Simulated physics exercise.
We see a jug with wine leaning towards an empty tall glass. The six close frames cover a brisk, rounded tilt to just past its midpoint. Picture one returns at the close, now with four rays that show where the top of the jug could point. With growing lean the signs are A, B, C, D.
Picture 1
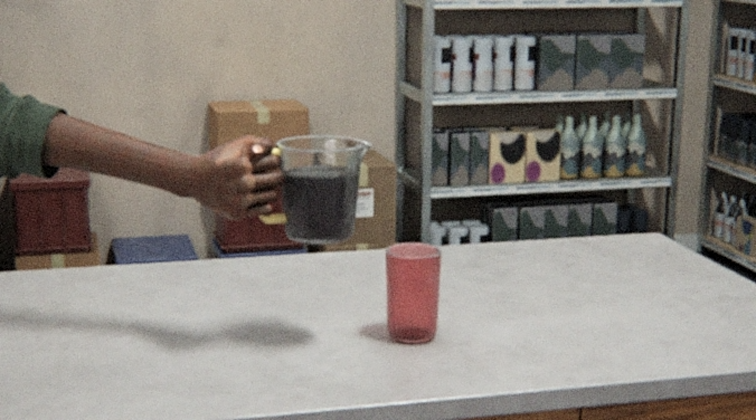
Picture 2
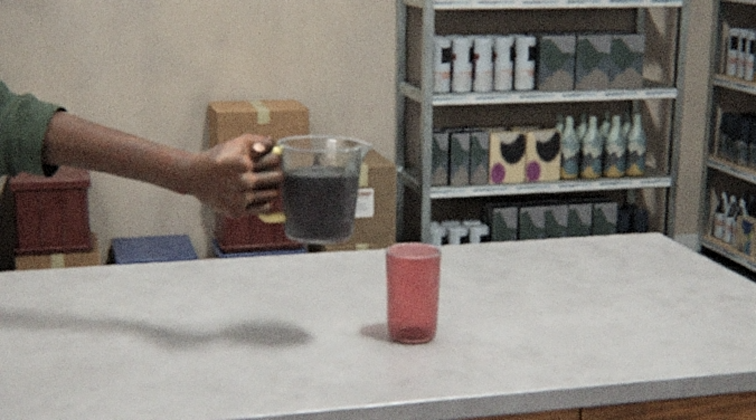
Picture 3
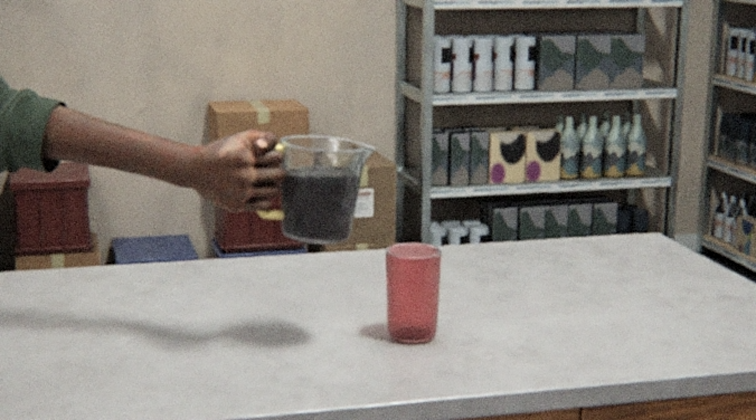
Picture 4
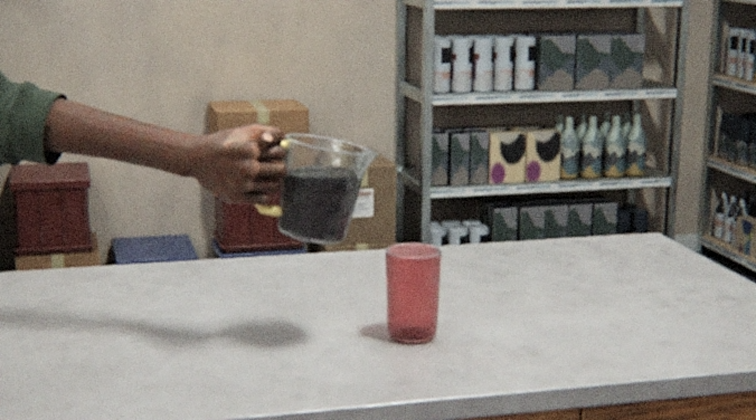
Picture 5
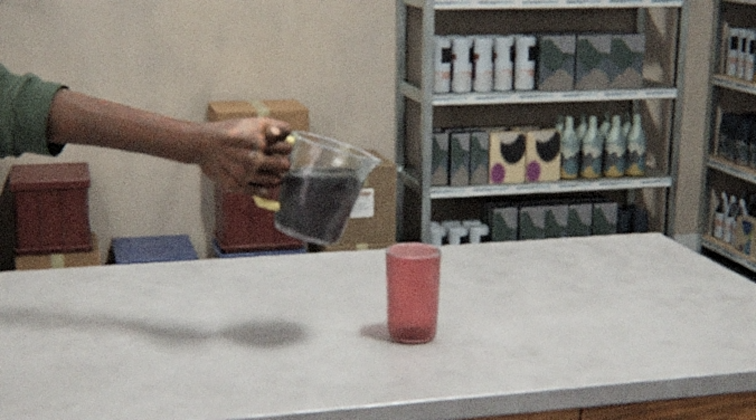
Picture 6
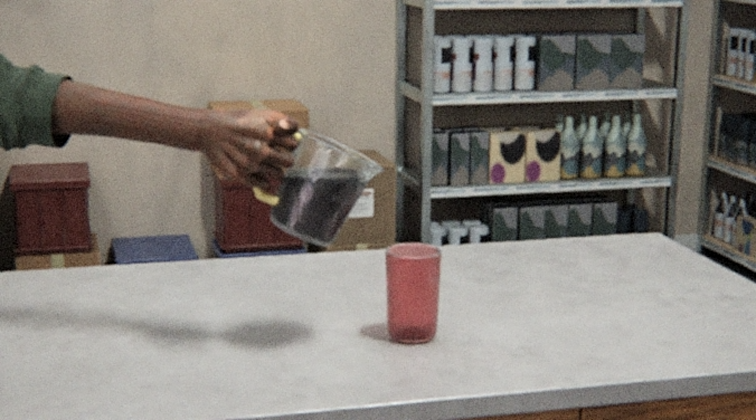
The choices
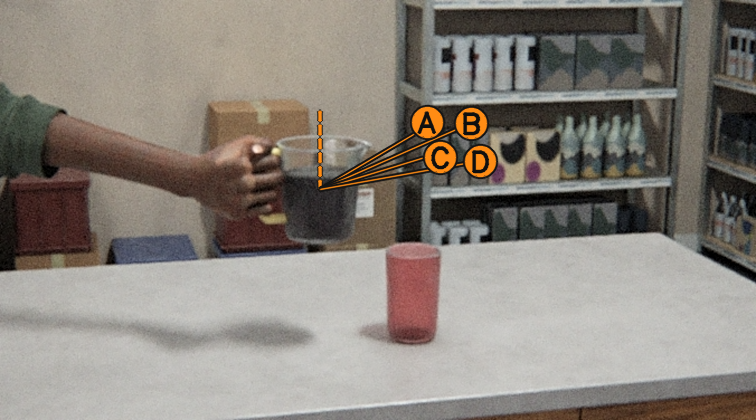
At a pale counter, a hand gradually tilts a jug of dark liquid rightward near a red glass.
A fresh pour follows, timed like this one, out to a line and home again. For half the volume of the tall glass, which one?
A is best.
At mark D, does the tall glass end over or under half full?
Over half.
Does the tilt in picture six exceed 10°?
Yes.
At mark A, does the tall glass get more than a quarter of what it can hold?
Yes, clearly.
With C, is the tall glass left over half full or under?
Over.
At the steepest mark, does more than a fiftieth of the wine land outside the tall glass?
Yes.
On the marked copy, A at (414, 134); B at (456, 129); C at (422, 158); D at (463, 163).
With A, the tall glass ends with about 50 % of what it can hold.
With B, the tall glass ends with about 70 % of what it can hold.
With C, the tall glass ends with about 88 % of what it can hold.
With D, the tall glass ends with about 92 % of what it can hold; 11 % of the wine is spilt.
